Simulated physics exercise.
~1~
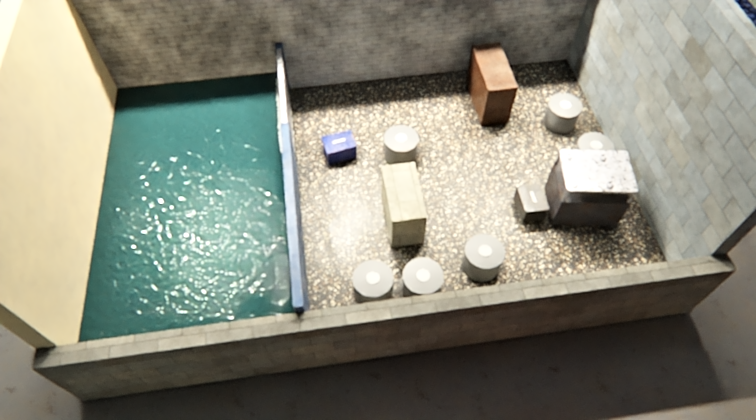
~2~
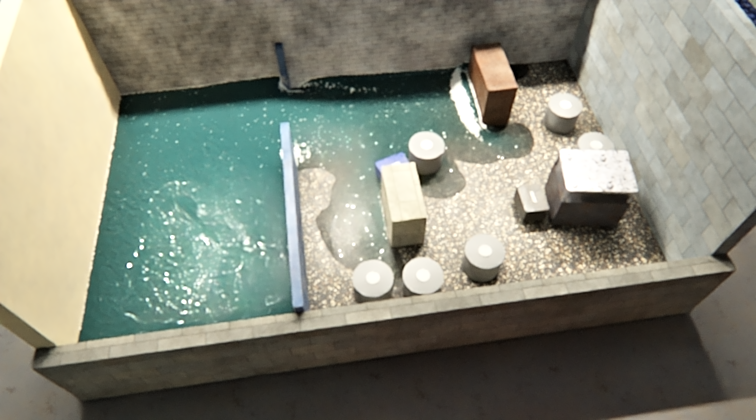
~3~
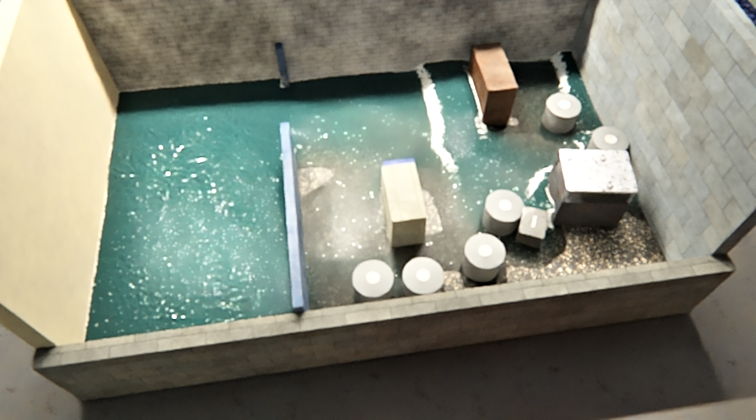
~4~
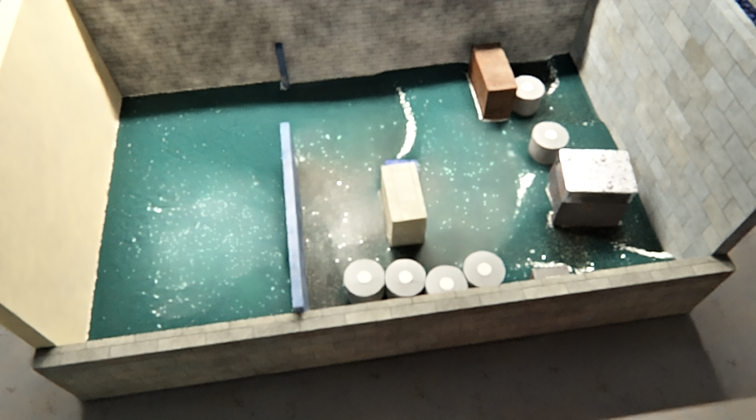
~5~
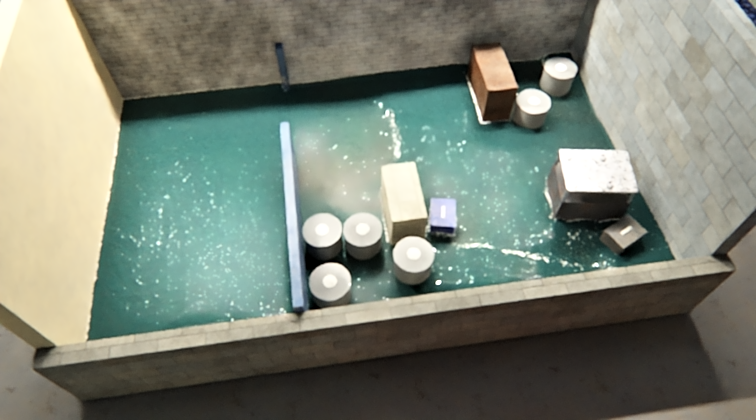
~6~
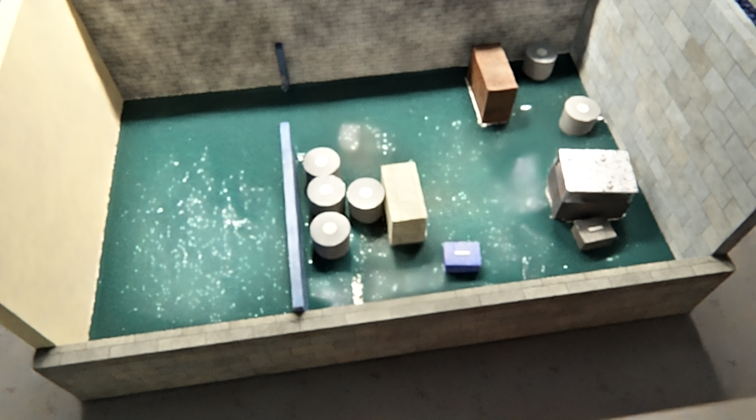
The clip shows water surging from a flooded left room through an opened gap into a dry room on the right, spreading around larger blocks, shifting several white tubs, and carrying a blue tote, which ends up floating near the front wall beyond the cream block.
